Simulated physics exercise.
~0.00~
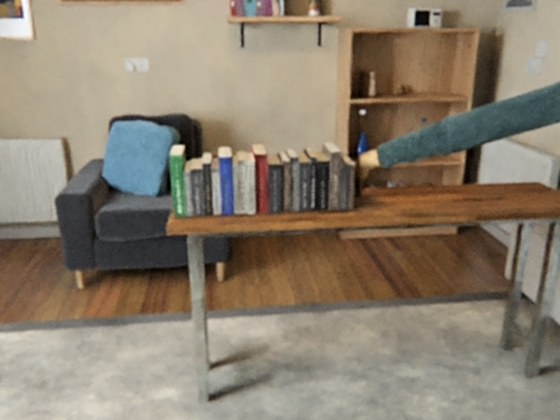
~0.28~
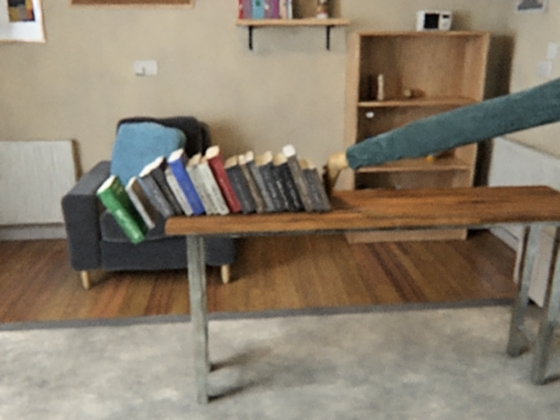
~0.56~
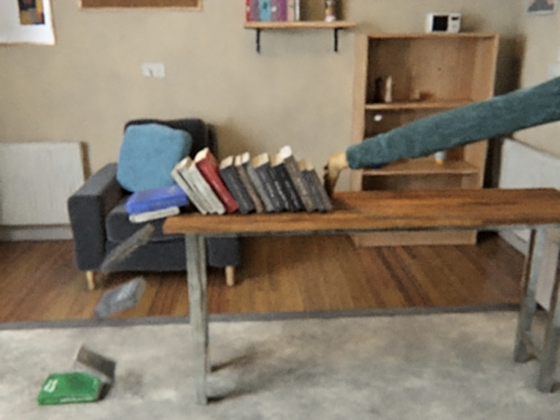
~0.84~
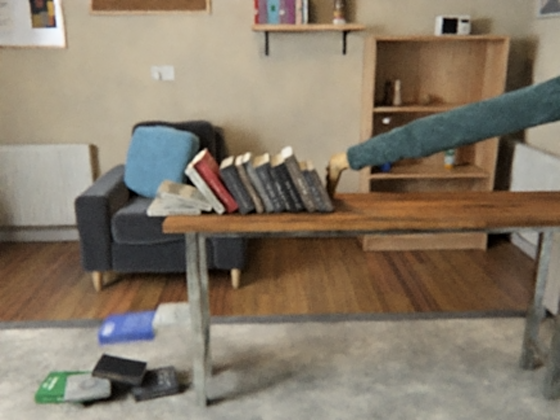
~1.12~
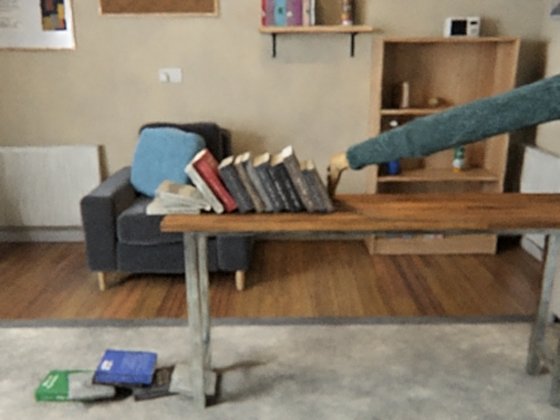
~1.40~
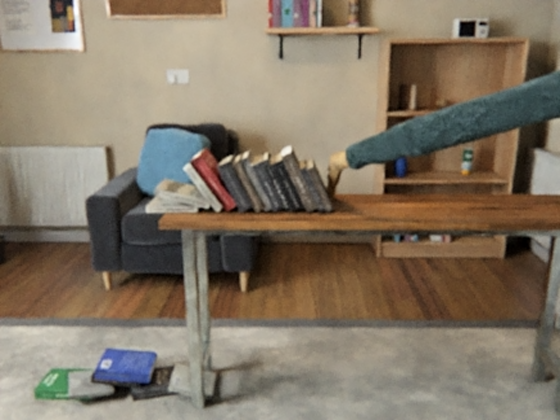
An arm pushes a row of books left, and several drop off the table's end.
